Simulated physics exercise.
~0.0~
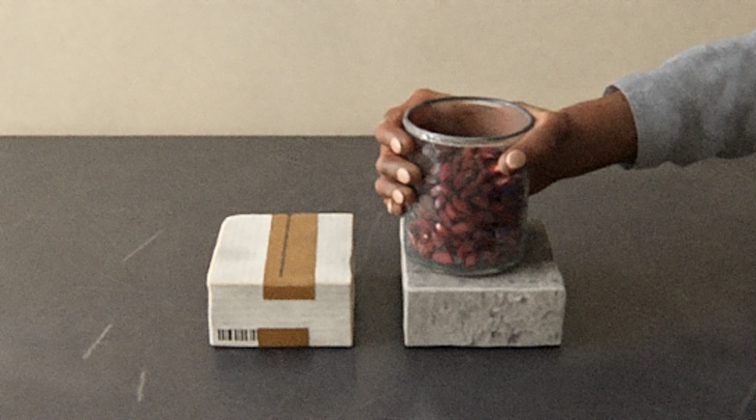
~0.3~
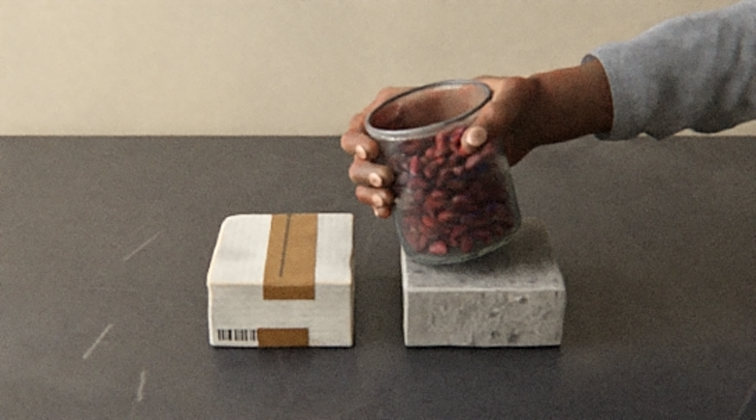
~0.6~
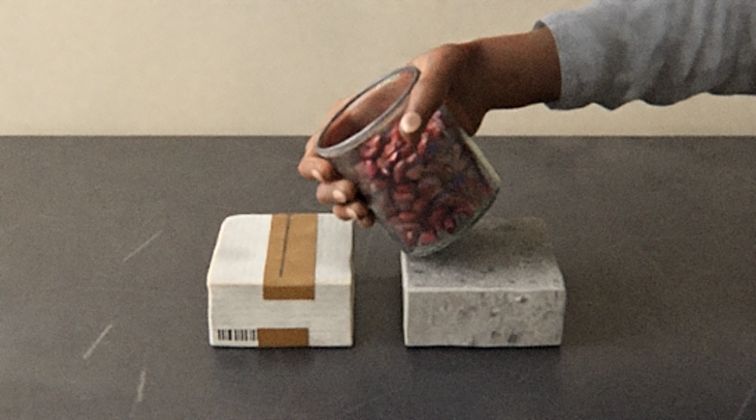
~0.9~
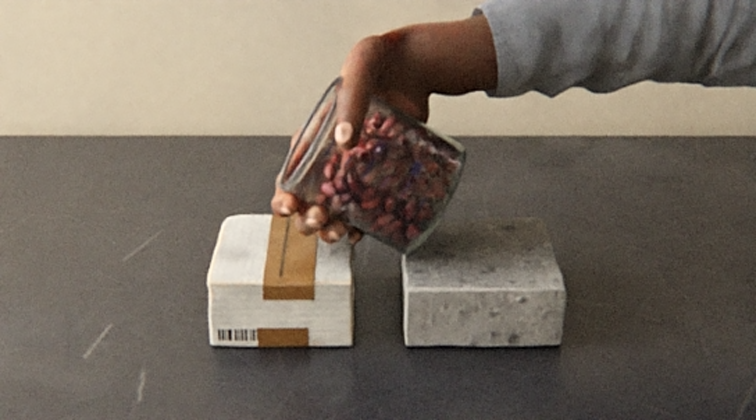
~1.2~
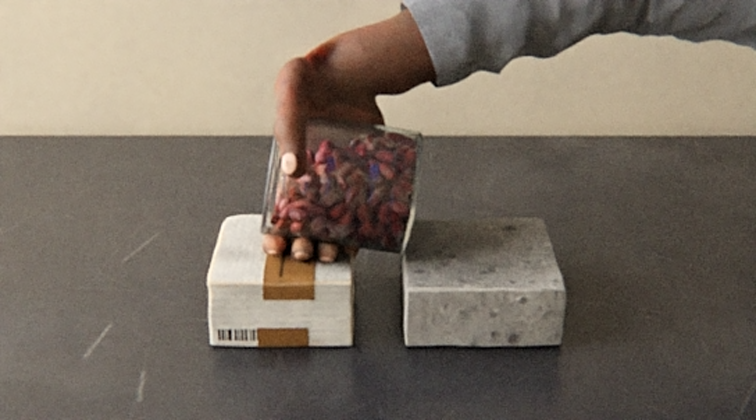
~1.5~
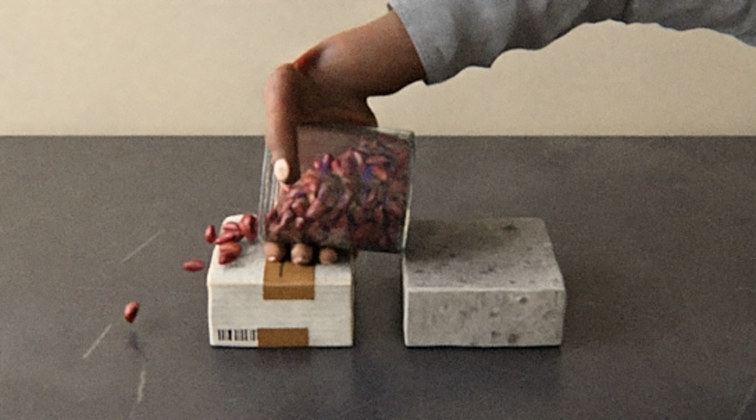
A glass beaker of dark red kidney beans stands upright on a speckled grey stone block, held by a hand reaching in from the right. The hand begins leaning it left, towards a white box with brown tape. It tilts further as it swings across the gap, with the beans sliding inside but staying in. The hand then lays the beaker on its side, its rim end resting on the box. Finally a small part of the beans spills from the mouth onto the box's left edge and the dark tabletop, while most remain inside.
